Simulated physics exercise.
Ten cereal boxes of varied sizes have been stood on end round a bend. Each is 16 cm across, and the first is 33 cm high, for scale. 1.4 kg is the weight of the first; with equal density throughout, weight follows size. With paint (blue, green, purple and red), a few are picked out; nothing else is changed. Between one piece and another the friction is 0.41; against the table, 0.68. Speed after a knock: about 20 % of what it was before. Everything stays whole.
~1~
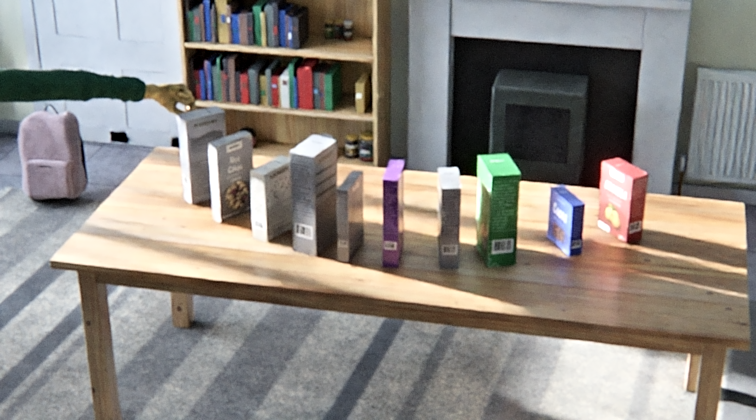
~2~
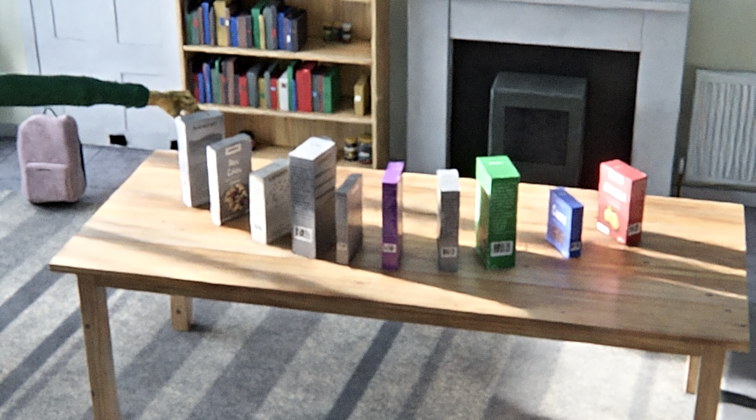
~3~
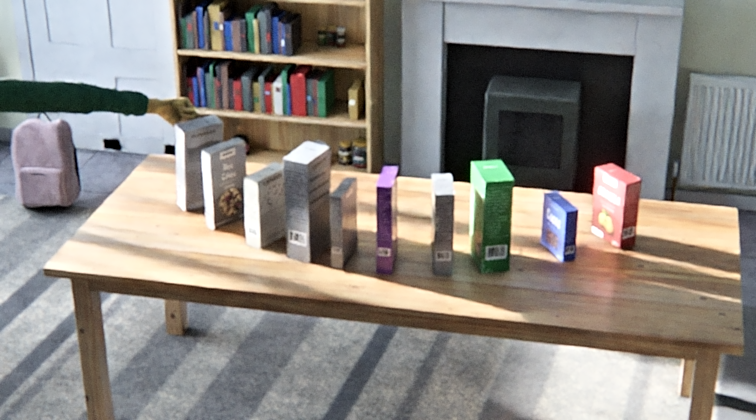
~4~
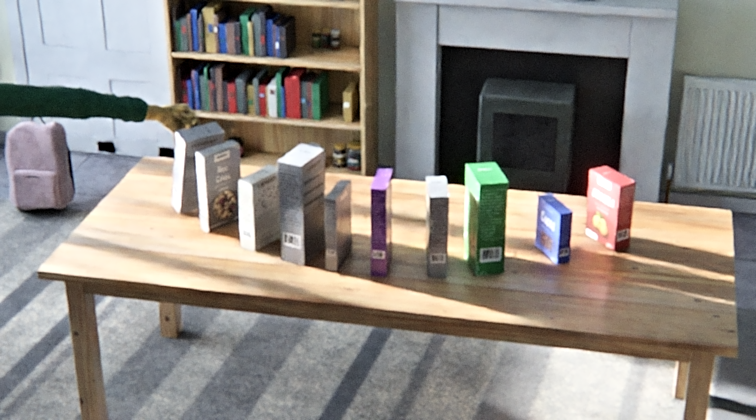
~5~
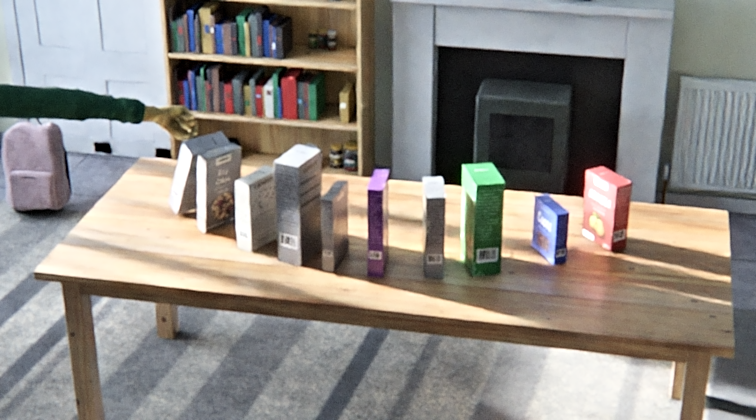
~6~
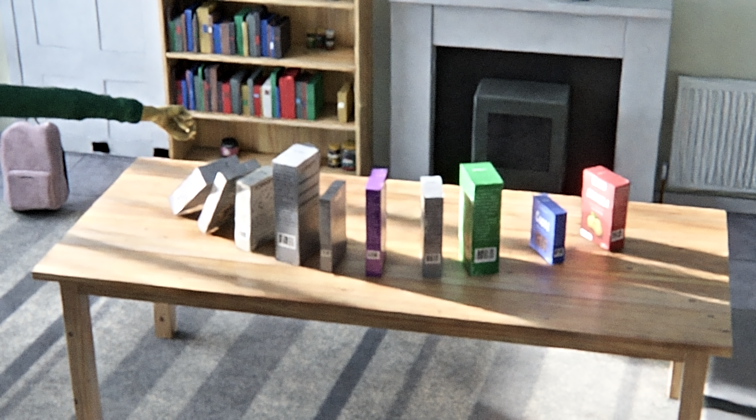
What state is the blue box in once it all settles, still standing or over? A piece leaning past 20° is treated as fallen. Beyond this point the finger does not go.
Once it all settles, the blue box is over.
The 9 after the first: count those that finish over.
I count 8.
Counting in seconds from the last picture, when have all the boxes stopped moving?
At around 2.5 s.
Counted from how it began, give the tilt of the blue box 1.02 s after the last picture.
I'd put it at roughly 5 degrees away from its starting angle.
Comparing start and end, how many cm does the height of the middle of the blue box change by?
5 cm lower.
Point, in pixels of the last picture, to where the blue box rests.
At roughly (576, 241).
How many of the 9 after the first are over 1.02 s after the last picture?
By that point, 7 in all.
Then, 0.52 s on from the sixth picture, 4 of the 9 other boxes over; blue box unmoved.
Then, 1.02 s on from the sixth picture, 7 of the 9 other boxes over; blue box tipped 6°; purple box tipped 55°.
Finally, 8 of the 9 other boxes over; blue box lying flat; green box lying flat; purple box tipped 63°. One left standing. Seen by the last camera, middles, blue box near (576, 241), green box near (546, 236).
